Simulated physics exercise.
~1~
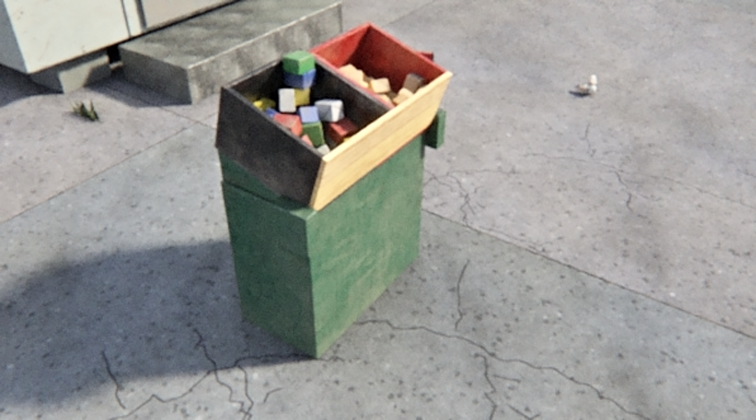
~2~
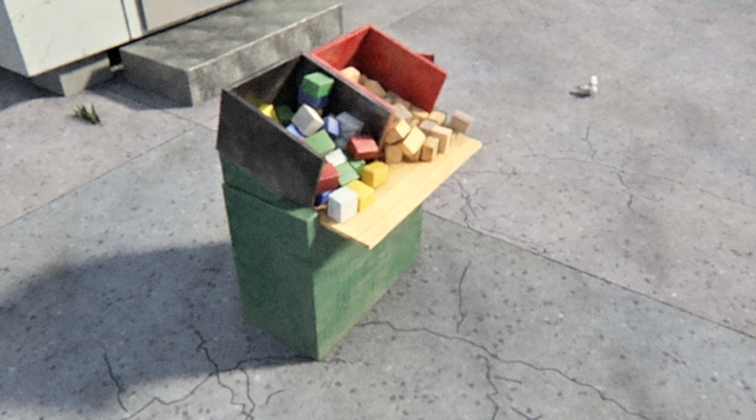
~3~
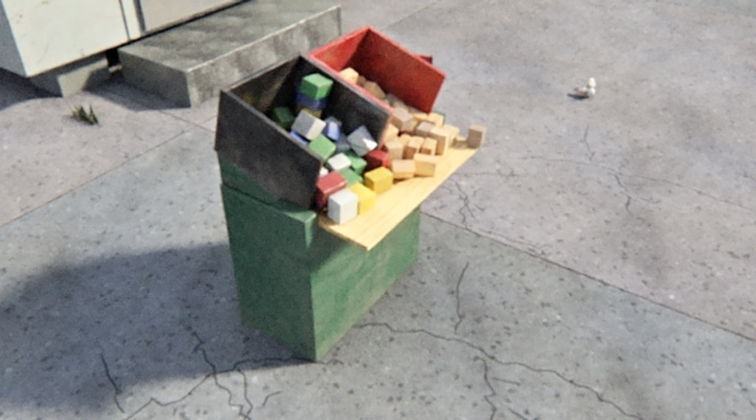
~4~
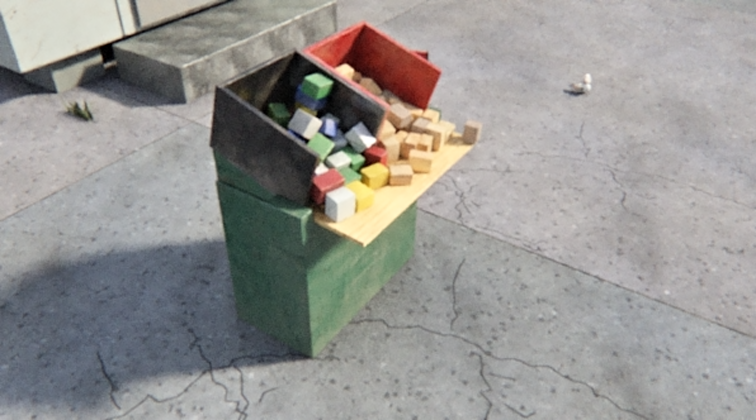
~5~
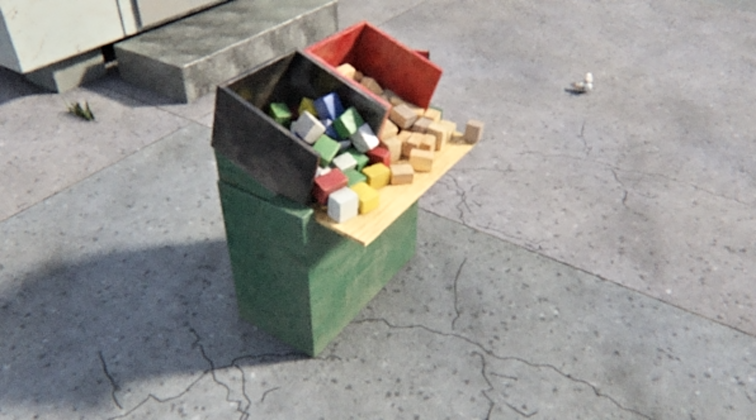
Green stand holding red and black bins, flap swinging open, blocks sliding onto it and settling there without falling to the ground.
